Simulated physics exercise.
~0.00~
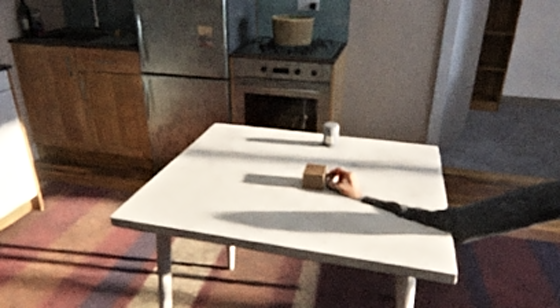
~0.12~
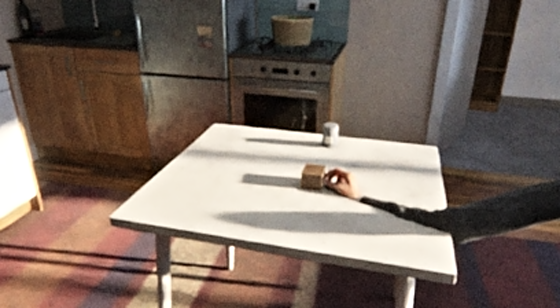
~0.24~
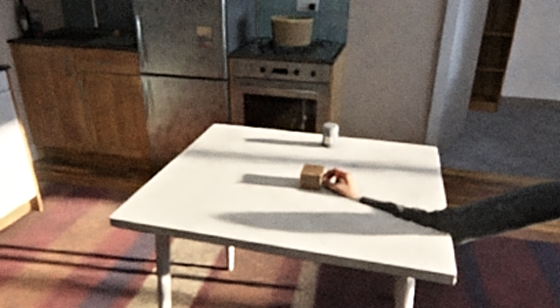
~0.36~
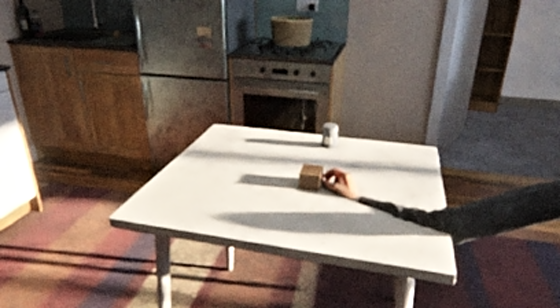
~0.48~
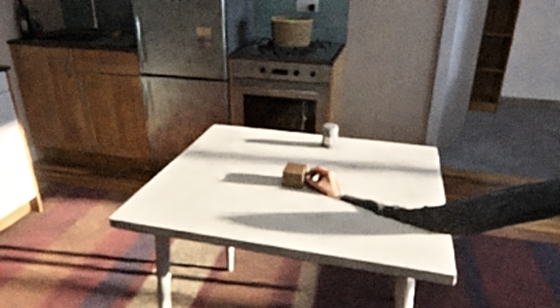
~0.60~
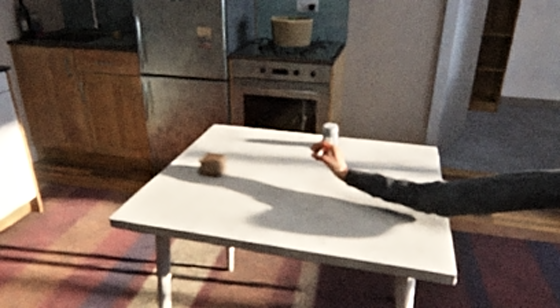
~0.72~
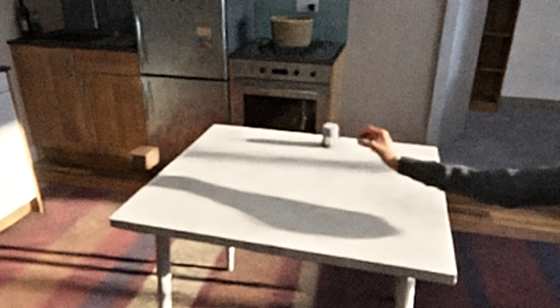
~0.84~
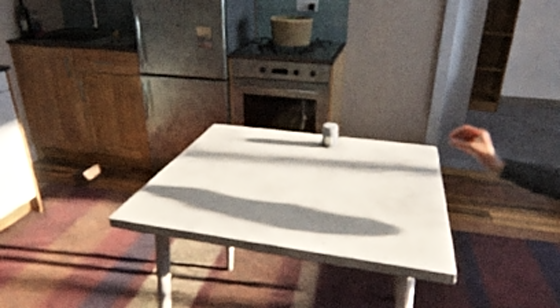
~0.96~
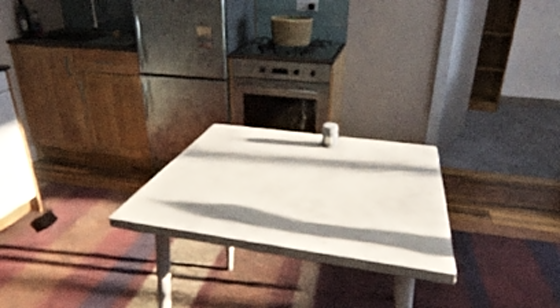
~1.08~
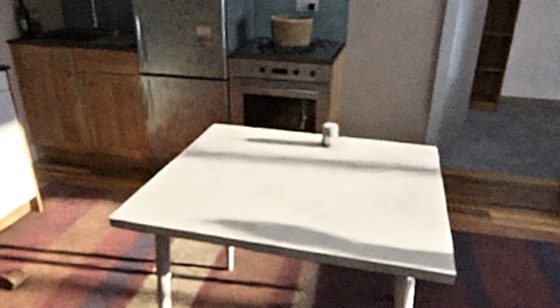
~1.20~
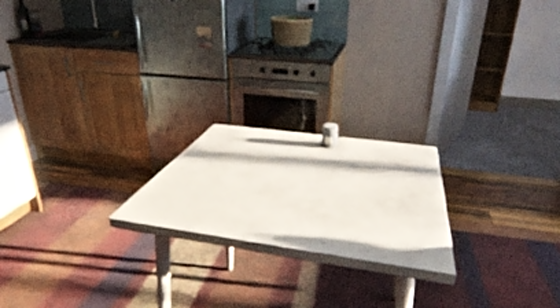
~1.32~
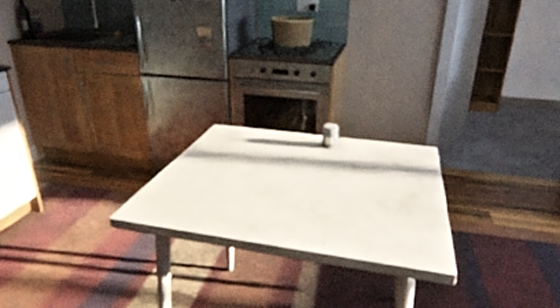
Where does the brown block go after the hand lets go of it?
It keeps sliding left across the table, goes over the edge and falls toward the floor, so it ends up off the table.
